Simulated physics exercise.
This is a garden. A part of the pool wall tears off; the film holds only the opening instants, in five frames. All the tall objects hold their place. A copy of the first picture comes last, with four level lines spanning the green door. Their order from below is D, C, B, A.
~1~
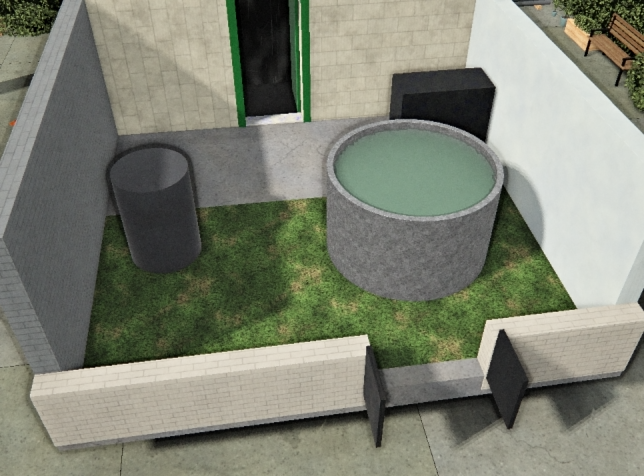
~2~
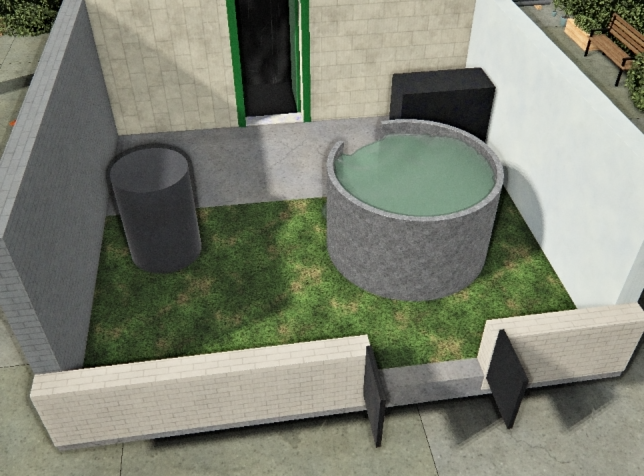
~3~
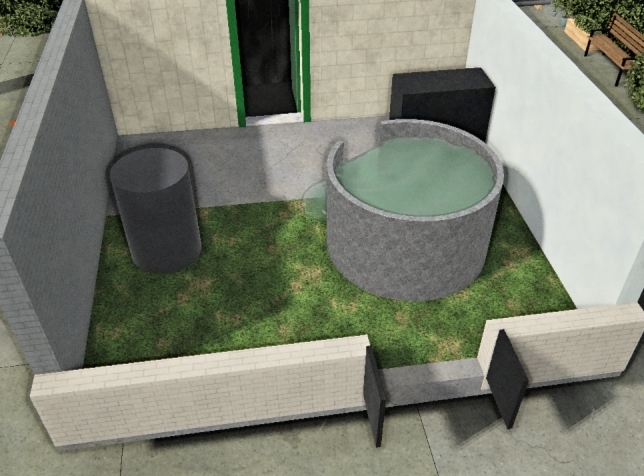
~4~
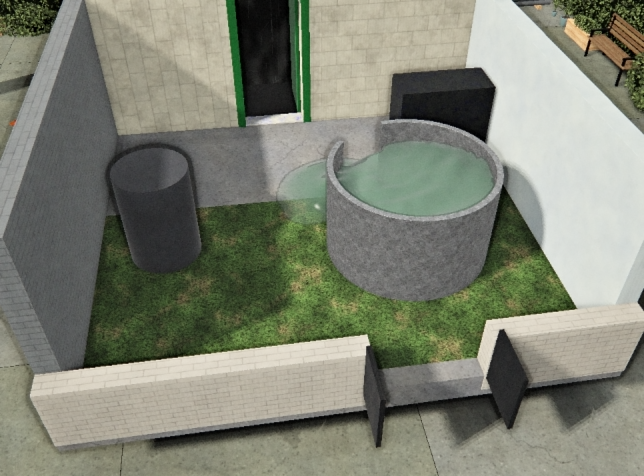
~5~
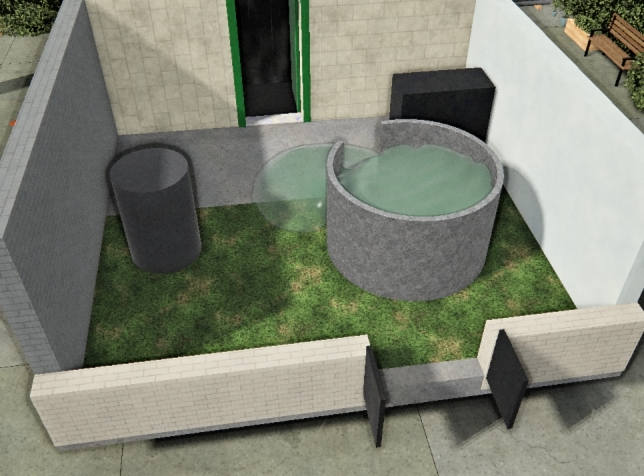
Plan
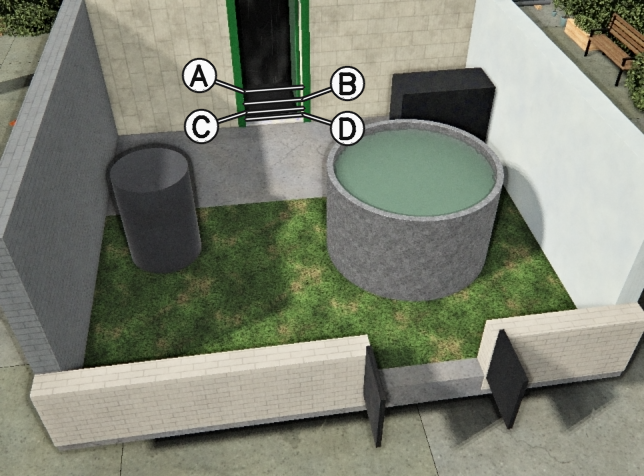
Green water in a round stone pool pours out through a gap that opens at the pool's back left side, then spreads leftward over the grass and paving of a walled garden, while a dark cylinder nearby stays still.
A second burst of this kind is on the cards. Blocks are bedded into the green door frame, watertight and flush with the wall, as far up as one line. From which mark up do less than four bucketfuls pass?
I would pick line B.
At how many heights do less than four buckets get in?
Two of them.
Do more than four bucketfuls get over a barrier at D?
Yes.
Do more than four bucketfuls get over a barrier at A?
No, not at all.
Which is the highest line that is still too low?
The answer is C.
On the marked copy, A at (273, 89); B at (274, 101); C at (274, 110); D at (274, 116); from the bottom up D, C, B, A.
For line A, nothing gets over.
For line B, a splash gets over, under a bucket.
For line C, about 8 bucketfuls get in.
For line D, dozens of bucketfuls pour in.
